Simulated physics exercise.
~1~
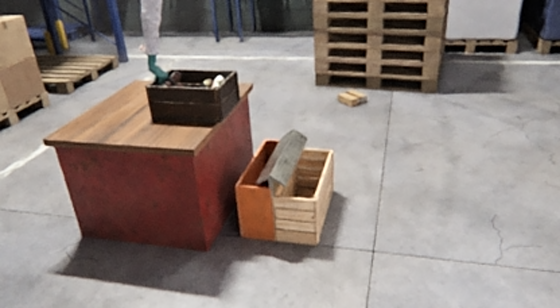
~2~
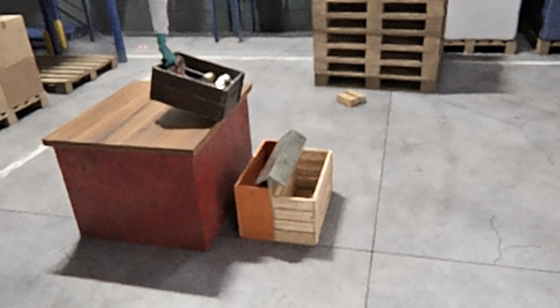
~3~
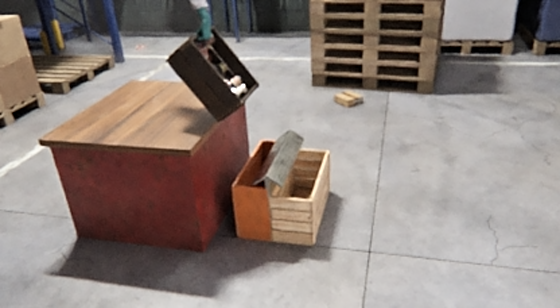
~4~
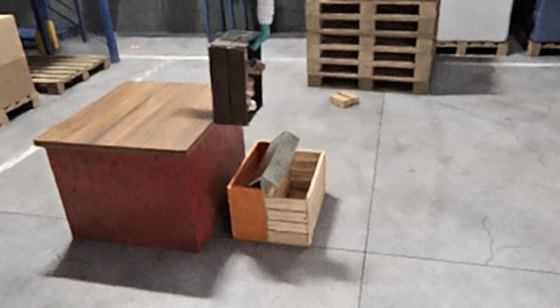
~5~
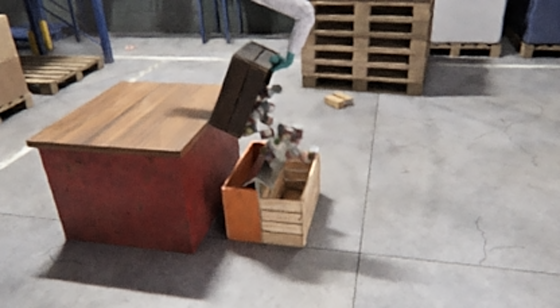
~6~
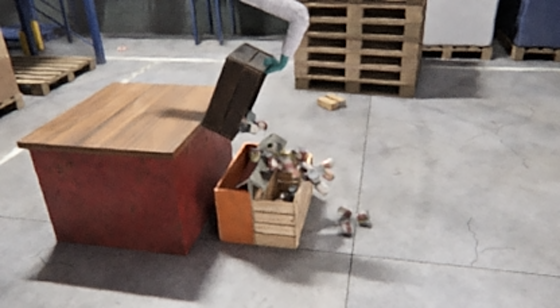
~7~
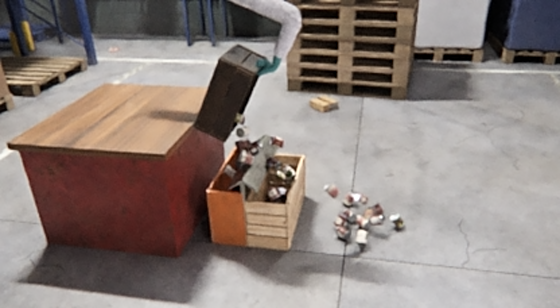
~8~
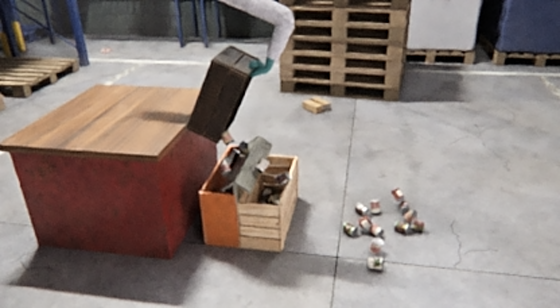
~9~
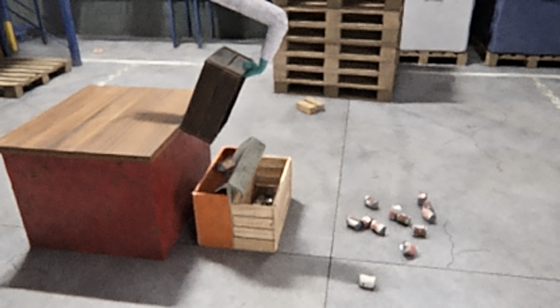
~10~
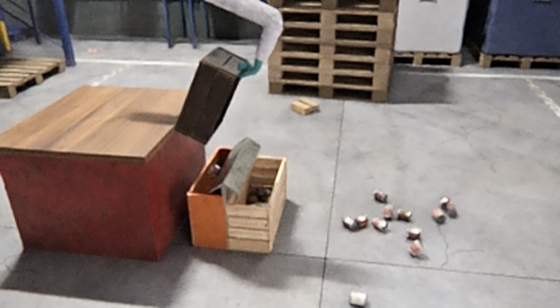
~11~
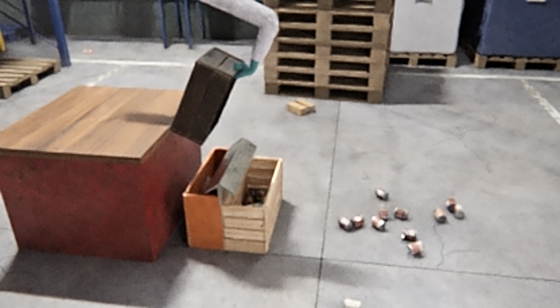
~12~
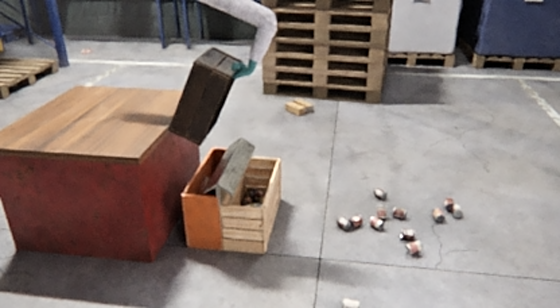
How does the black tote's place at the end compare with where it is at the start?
At the start the black tote rests on top of the bench. At the end it is held steeply tipped off the bench's right edge, above the orange tub.
